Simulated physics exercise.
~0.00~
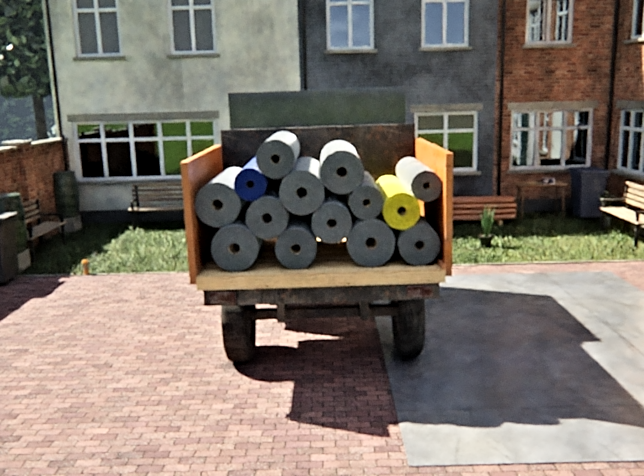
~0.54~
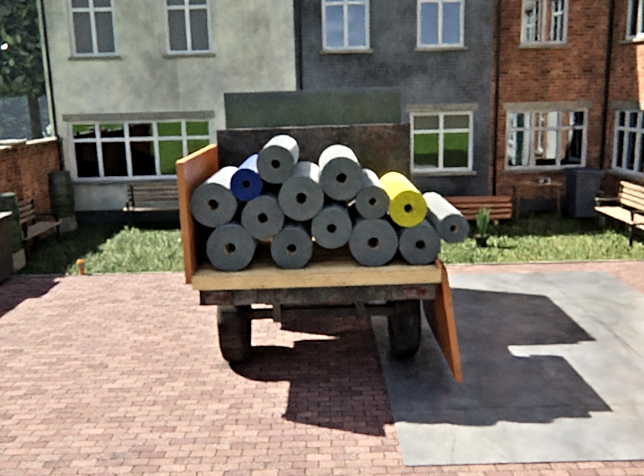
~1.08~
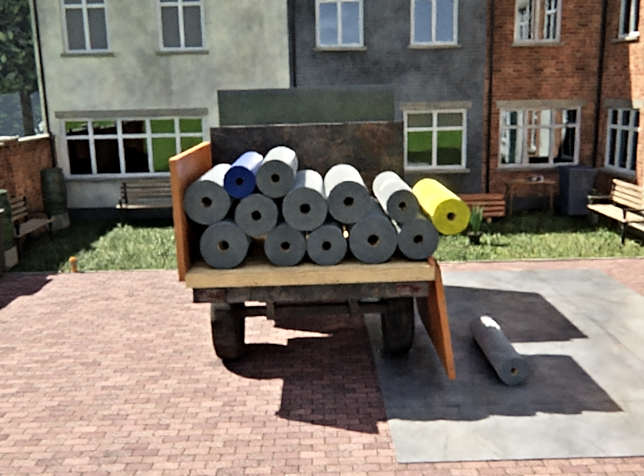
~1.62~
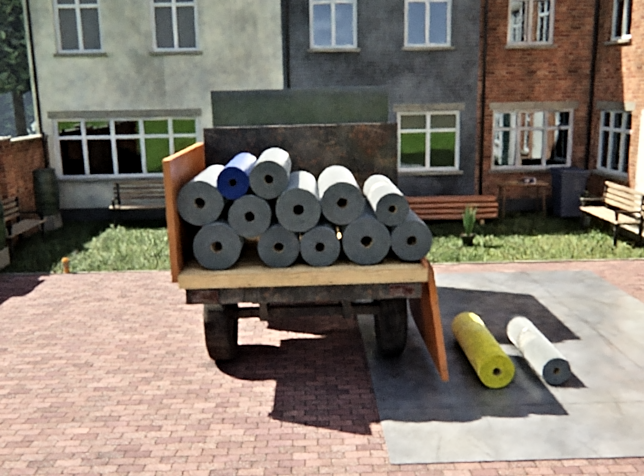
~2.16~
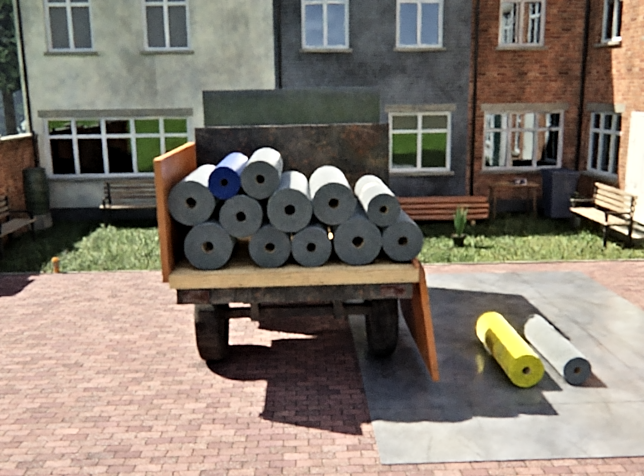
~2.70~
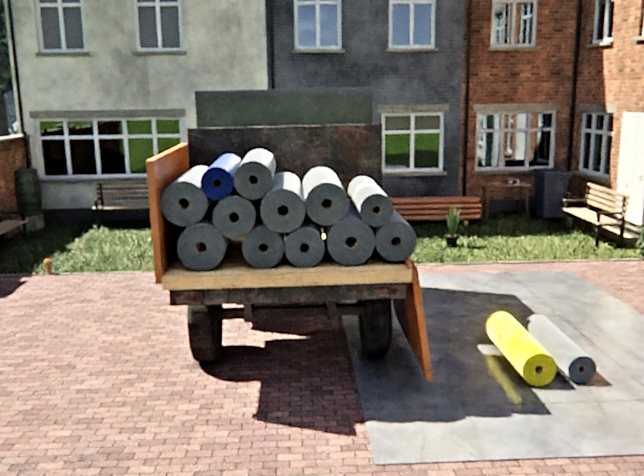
The right side panel of a parked flatbed lorry swung down, and a grey roll dropped off the stacked load, followed by a yellow one. Both ended up lying side by side on the ground to the right, while the blue roll and the others stayed aboard.
